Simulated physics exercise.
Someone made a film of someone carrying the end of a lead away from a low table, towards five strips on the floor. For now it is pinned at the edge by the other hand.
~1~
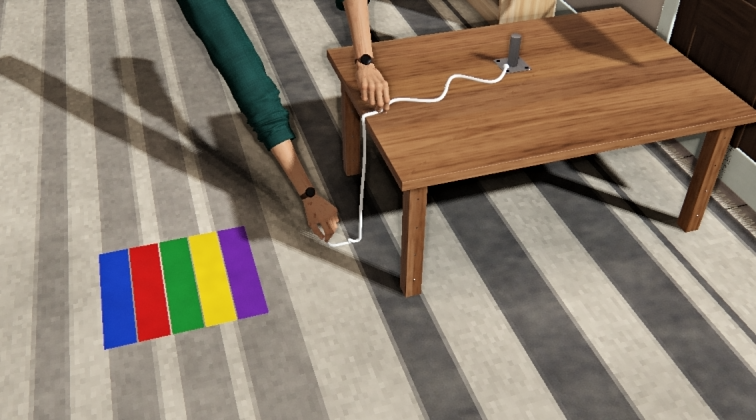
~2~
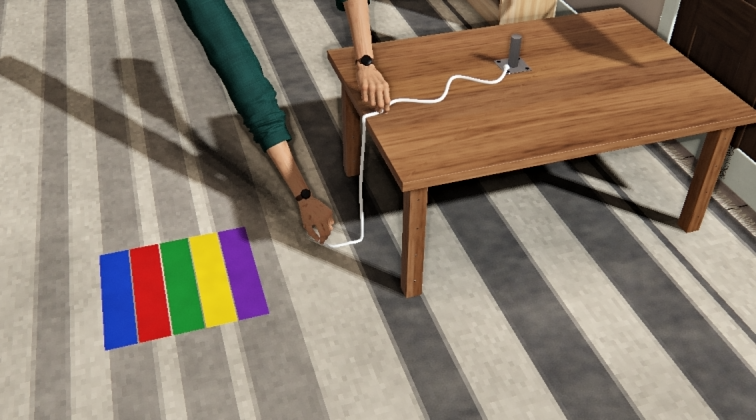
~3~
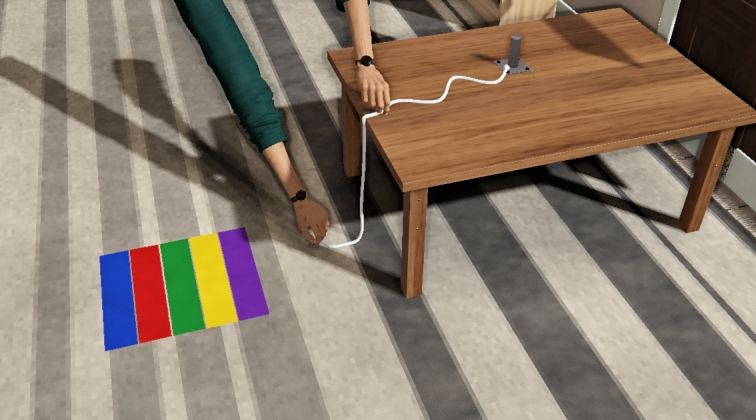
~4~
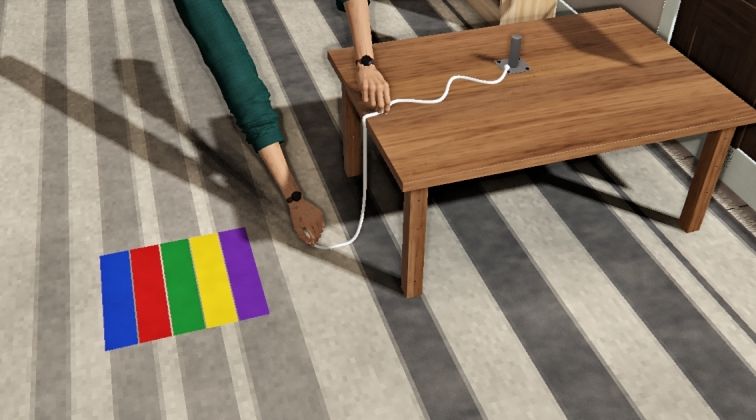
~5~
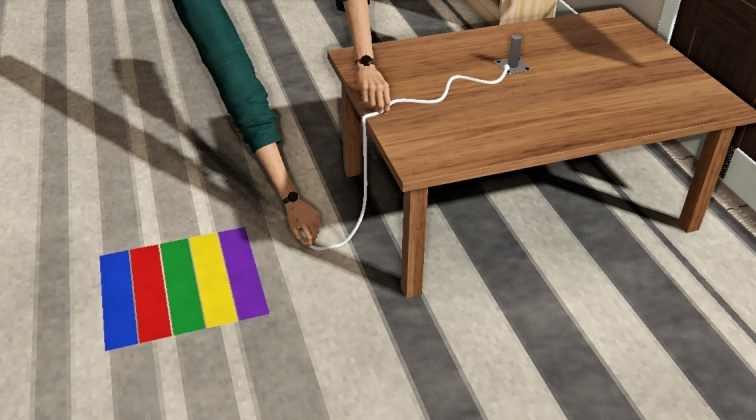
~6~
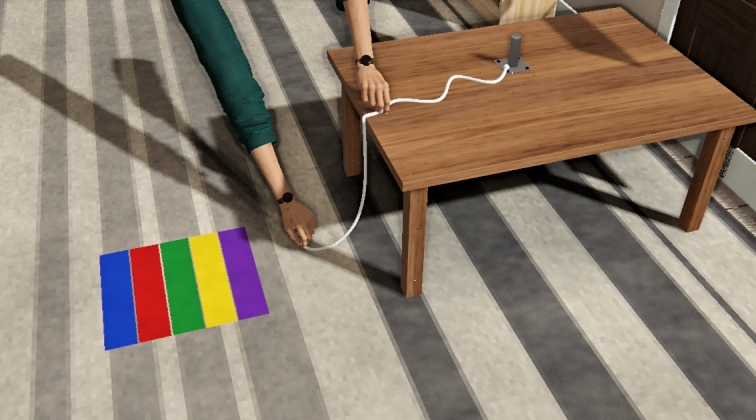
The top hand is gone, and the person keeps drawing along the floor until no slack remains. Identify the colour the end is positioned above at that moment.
It is positioned above green.
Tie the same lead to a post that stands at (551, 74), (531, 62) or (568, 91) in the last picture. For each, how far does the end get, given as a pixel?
In pixels, the answers are (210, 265), (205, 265) and (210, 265).
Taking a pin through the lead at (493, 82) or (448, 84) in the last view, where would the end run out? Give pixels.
Respectively, (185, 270) and (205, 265).
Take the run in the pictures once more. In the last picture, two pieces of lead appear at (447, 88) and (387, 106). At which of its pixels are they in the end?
One finishes at (421, 91) and the other at (351, 119).
A little later, end near (227, 260); over purple.
Next, end near (194, 266); over yellow.
When it is tight, end near (175, 270); over green. It gets as far as the green strip.
